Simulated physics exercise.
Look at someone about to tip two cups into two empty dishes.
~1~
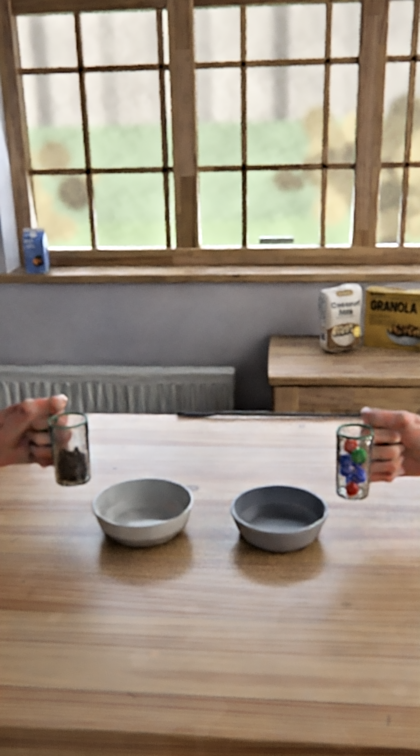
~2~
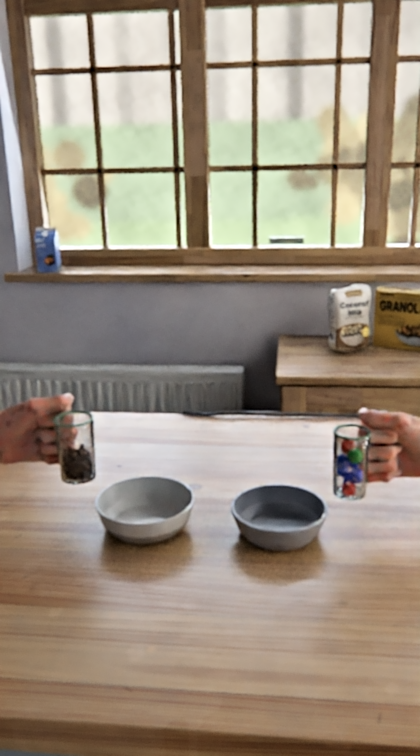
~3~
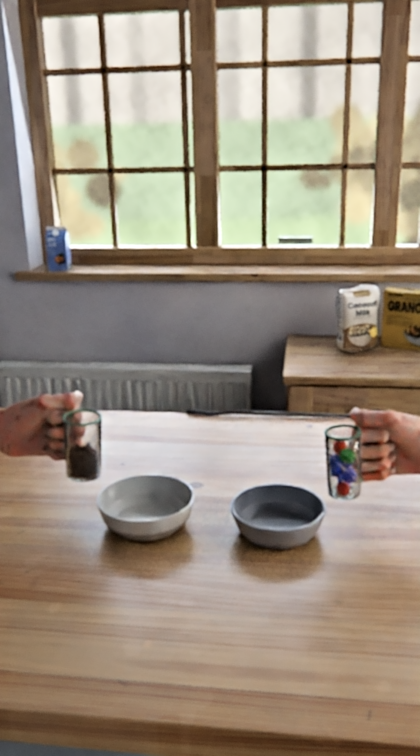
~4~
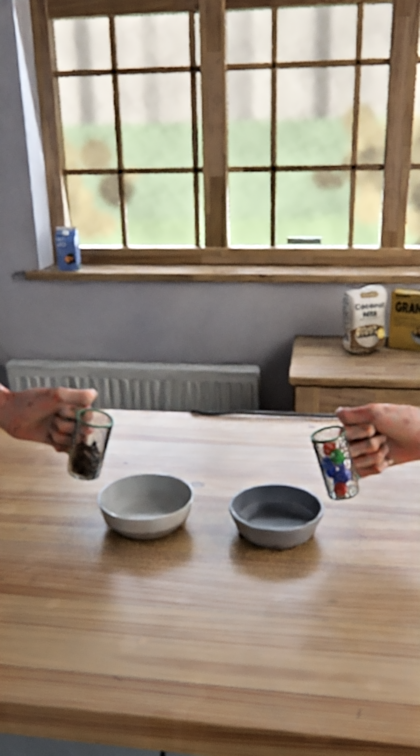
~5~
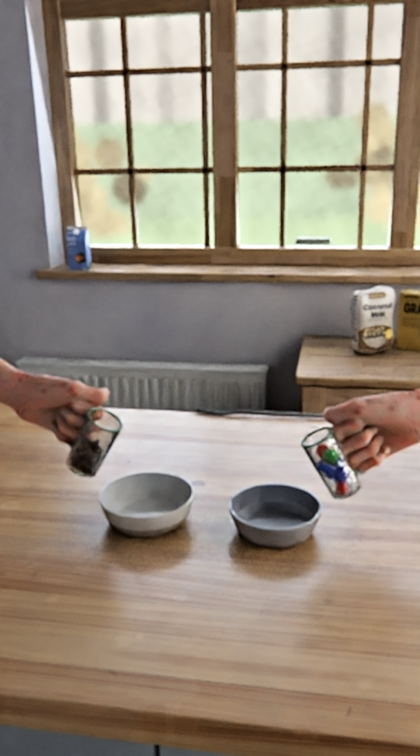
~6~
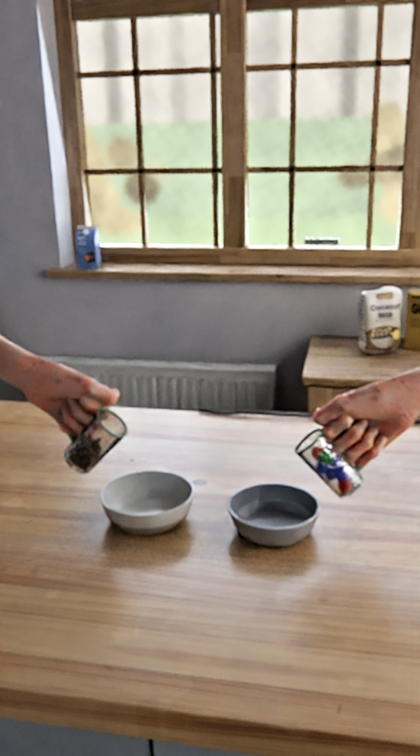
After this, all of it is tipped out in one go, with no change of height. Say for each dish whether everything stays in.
In the end on the left the dish gets everything. Right gets everything.
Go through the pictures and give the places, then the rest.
Left dish near (134, 529), empty; left cup near (71, 450), holding allspice berries, just above its dish; right dish near (279, 535), empty; right cup near (354, 462), holding glass marbles, just above its dish, in the first frame.
Left cup near (76, 448), upright; right cup near (351, 463), upright, in the second frame.
Left cup near (83, 446), tipped 4°; right cup near (343, 463), tipped 4°, in the third frame.
Left cup near (89, 445), tipped 16°; right cup near (336, 463), tipped 16°, in the fourth frame.
Left cup near (93, 443), tipped 29°; right cup near (332, 464), tipped 29°, in the fifth frame.
Left dish near (134, 518); left cup near (95, 442), tipped 42°; right dish near (269, 531); right cup near (330, 464), tipped 42°, in the sixth frame.
Then, 0.22 s on from there, left, the whole lot still in the cup; right, the whole lot still in the cup.
Then, 0.51 s on from there, left, the whole lot still in the cup; right, the whole lot still in the cup.
Then, 0.81 s on from there, left, all but a few still in the cup, only a few in the dish, a little in the air; right, the whole lot still in the cup.
In the end, left, the whole lot in the dish, none at all outside the dish; right, the whole lot in the dish, none at all outside the dish.
